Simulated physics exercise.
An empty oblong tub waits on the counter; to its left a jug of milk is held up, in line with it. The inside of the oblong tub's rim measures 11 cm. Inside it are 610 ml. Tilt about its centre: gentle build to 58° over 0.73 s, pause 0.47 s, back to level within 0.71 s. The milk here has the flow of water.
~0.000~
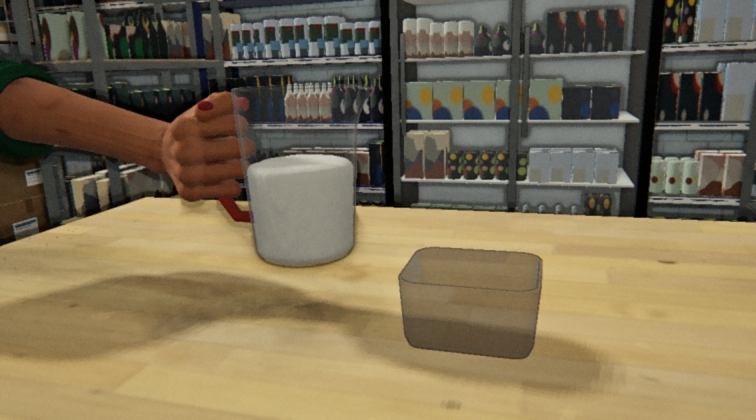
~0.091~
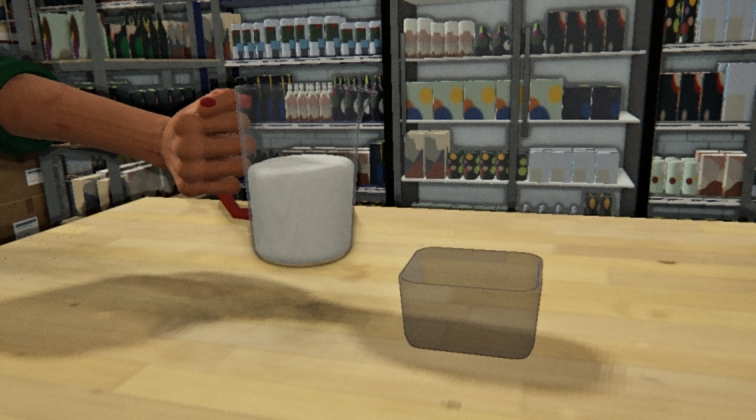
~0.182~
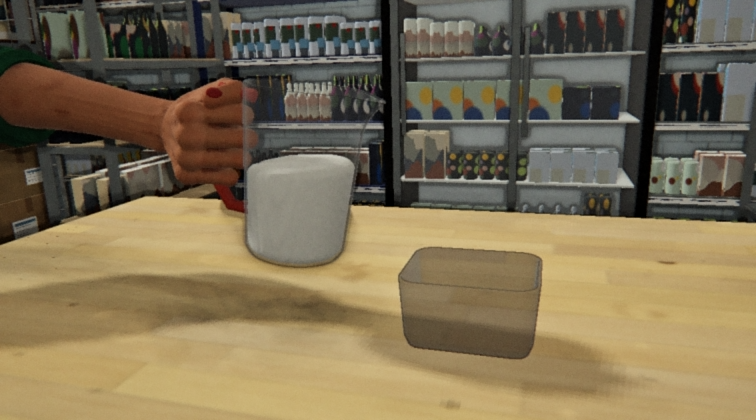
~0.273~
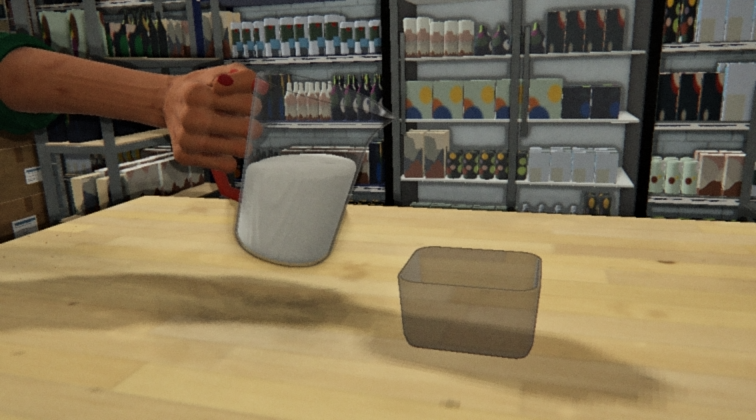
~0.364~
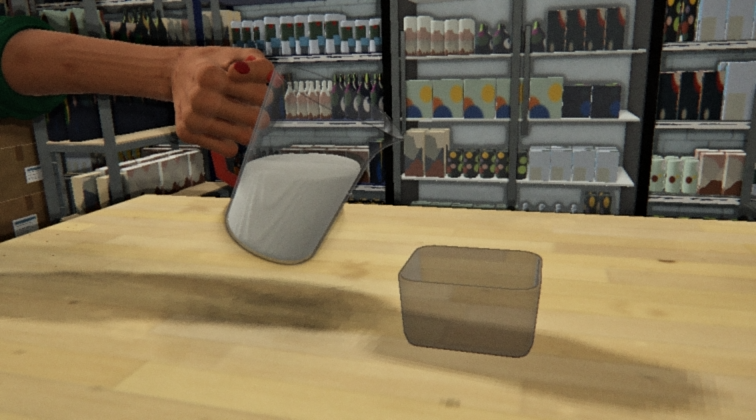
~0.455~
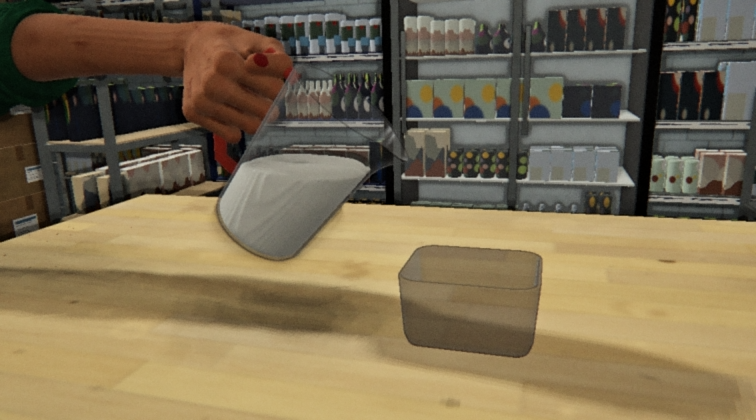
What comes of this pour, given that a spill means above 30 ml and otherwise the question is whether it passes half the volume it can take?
The pour is clean but under half.
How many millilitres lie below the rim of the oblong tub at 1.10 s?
Some 50 ml.
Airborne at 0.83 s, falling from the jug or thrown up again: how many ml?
15 ml.
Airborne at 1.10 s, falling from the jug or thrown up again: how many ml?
15 ml, more or less.
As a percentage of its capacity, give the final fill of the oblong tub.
At the end it sits near 15 in a hundred of what it can hold.
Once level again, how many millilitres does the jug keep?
About 520 ml.
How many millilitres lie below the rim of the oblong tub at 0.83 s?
Roughly 10 ml.
By 0.83 s the tilt is 58° and the oblong tub has 10 ml, the jug 580 ml, and 0 ml is on the counter.
By 1.10 s the tilt is 58° and the oblong tub has 50 ml, the jug 545 ml, and 0 ml is on the counter.
By 1.39 s the tilt is 49° and the oblong tub has 75 ml, the jug 525 ml, and 5 ml is on the counter.
By 1.70 s the tilt is 12° and the oblong tub has 85 ml, the jug 520 ml, and 5 ml is on the counter.
At rest the oblong tub has 85 ml, the jug 520 ml, and 5 ml is on the counter.
